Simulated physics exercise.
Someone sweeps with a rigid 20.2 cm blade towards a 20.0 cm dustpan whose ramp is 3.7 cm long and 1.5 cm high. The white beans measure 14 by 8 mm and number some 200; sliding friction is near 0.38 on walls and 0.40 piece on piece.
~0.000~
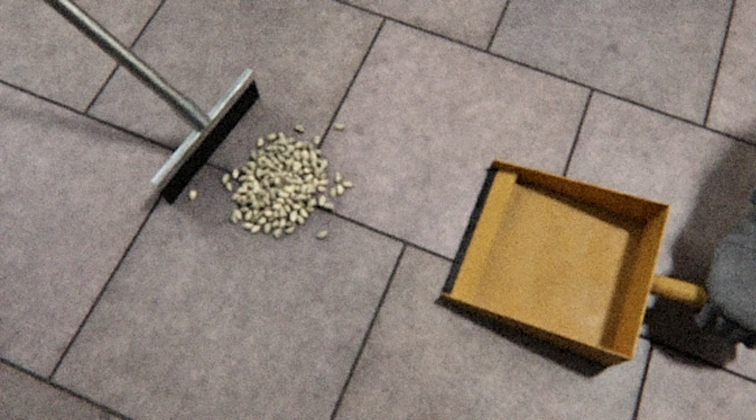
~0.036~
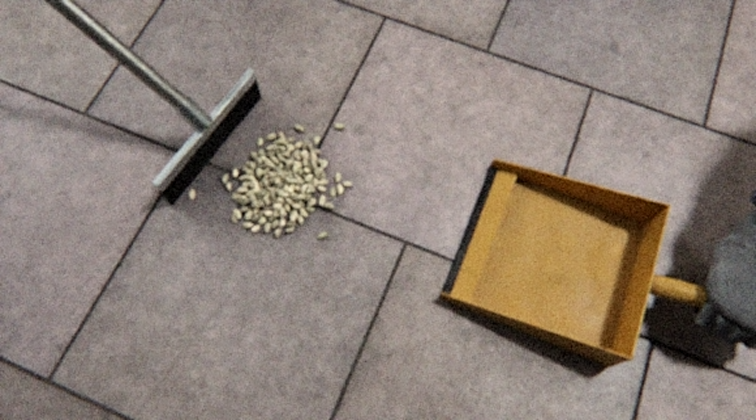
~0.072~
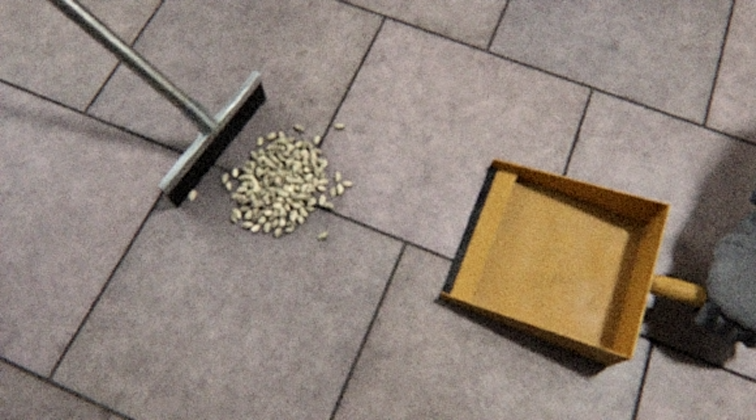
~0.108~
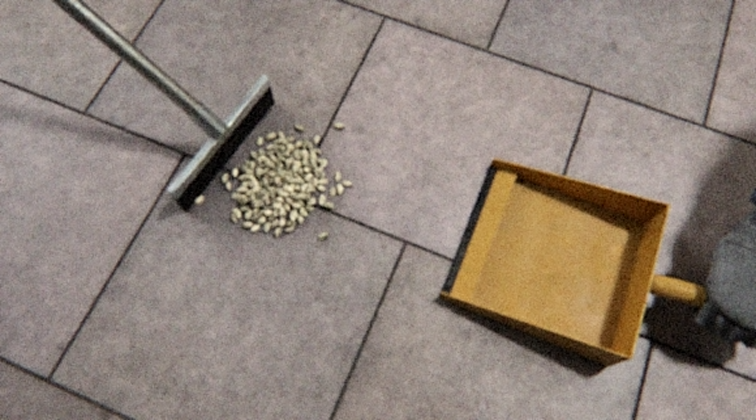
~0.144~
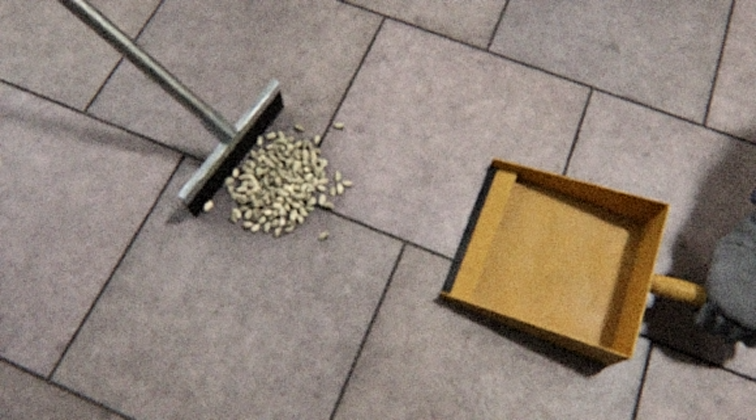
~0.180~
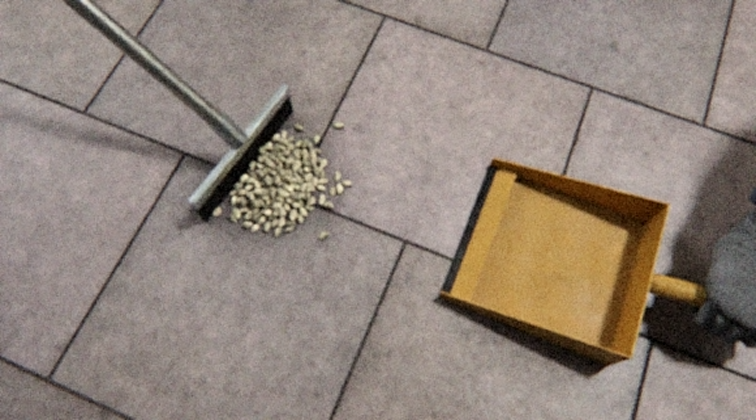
The clip opens on grey floor tiles with a pile of white beans between a long-handled blade on the left and a yellow-orange dustpan on the right. The blade barely moves at first, then slides rightward to the pile's left edge, nudging the nearest beans while the dustpan stays still.
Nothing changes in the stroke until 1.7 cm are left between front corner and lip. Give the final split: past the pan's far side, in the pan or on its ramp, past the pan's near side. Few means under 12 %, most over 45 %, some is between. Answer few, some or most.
Far side: Few, pan: Some, near side: Some.
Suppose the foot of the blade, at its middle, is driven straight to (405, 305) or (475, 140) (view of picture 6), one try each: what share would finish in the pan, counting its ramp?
Some 15 and 0 per cent.
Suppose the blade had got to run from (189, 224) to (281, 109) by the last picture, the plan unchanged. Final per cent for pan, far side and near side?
Pan 0, far 0, near 65.
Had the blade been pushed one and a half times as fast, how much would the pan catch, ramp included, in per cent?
It would be near 25 per cent.
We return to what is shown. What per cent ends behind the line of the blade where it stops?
Roughly 5 per cent.
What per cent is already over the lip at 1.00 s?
Near 25 per cent so far.
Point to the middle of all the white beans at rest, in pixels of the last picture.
At about (446, 267).
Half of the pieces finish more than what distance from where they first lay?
Some 26 cm.
After 0.48 s, middle of the blade 17 cm from the lip; 0 % over the lip, far side 0 %, near side 20 %.
Then, at 0.68 s, middle of the blade 9 cm from the lip; 0 % over the lip, far side 0 %, near side 25 %.
Then, at 1.00 s, middle of the blade 3 cm from the lip; 25 % over the lip, far side 0 %, near side 30 %.
At rest (2.2 s), far side 0 %, pan 25 %, near side 30 %, in front of the lip or behind the blade 45 %.
